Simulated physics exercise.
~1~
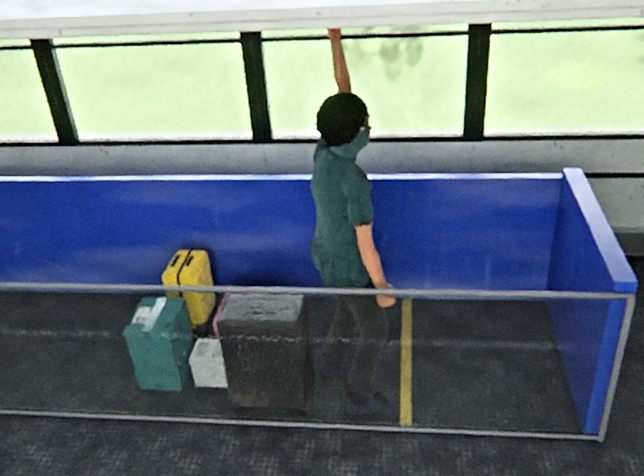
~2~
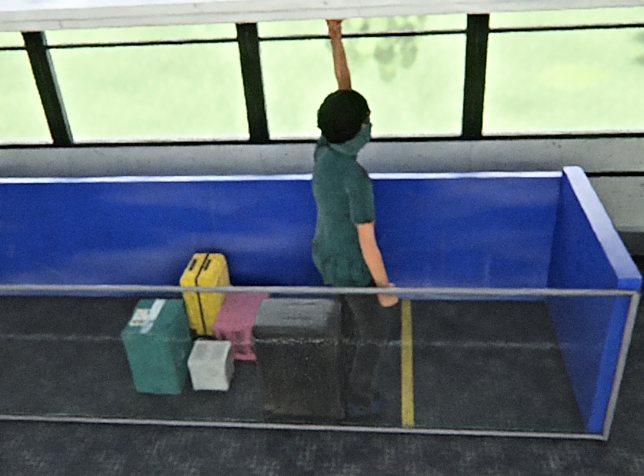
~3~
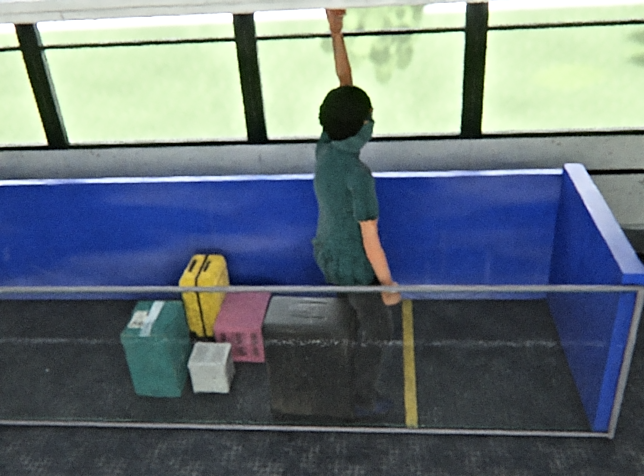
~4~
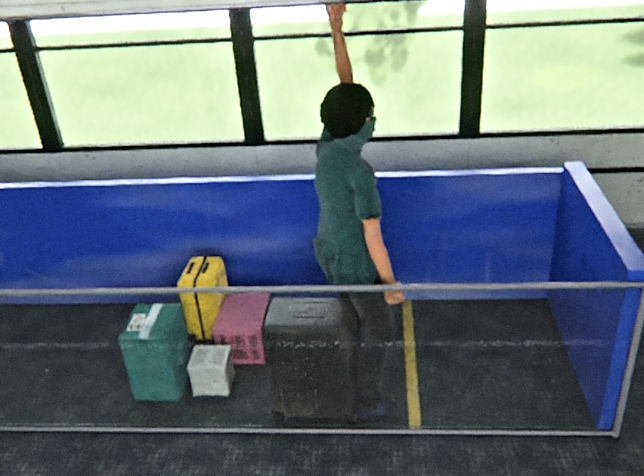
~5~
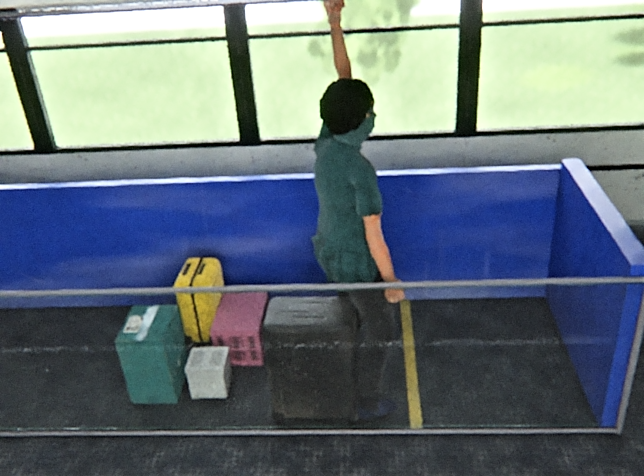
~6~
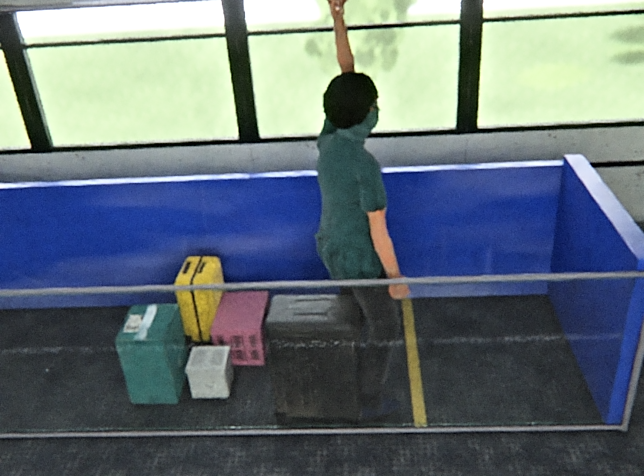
We see a passenger gripping a rail overhead in a blue-walled bay as a big black case rolls right past a pink crate and a yellow case shifts slightly. Both stop short of the yellow line, while the teal pack, white tub and crate remain in place.
